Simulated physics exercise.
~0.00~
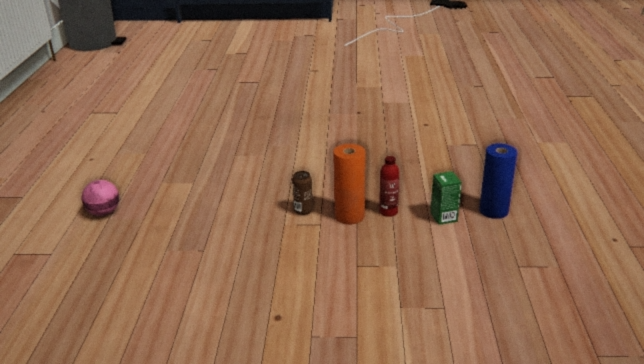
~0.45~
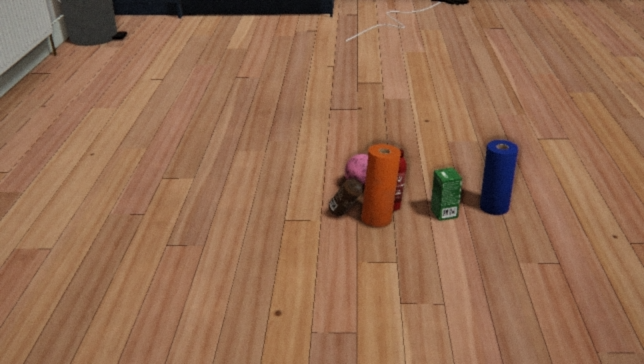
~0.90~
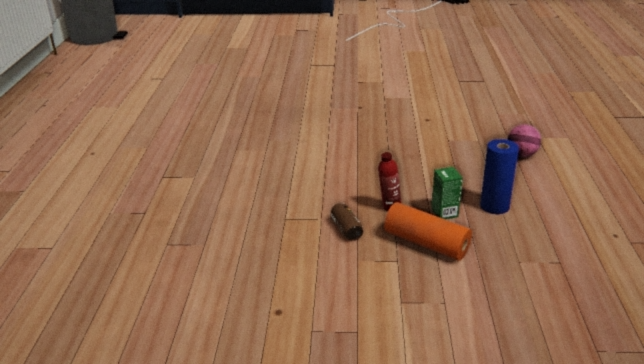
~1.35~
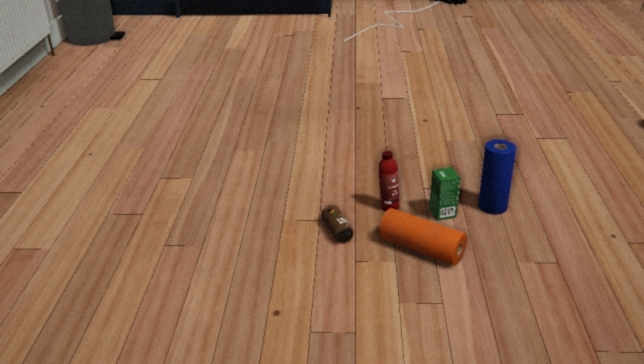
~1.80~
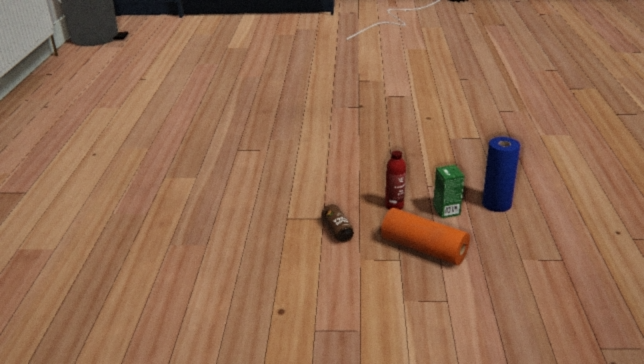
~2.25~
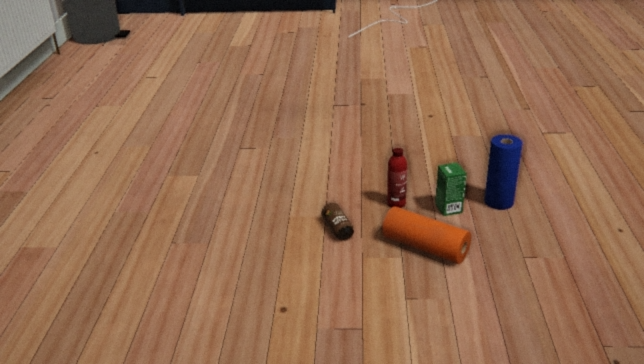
An orange roll stood among a brown can, red bottle, green carton and blue roll on a wooden floor when a pink ball came in from the left, leaving the roll and can toppled while the others stayed standing and the ball went out of view.
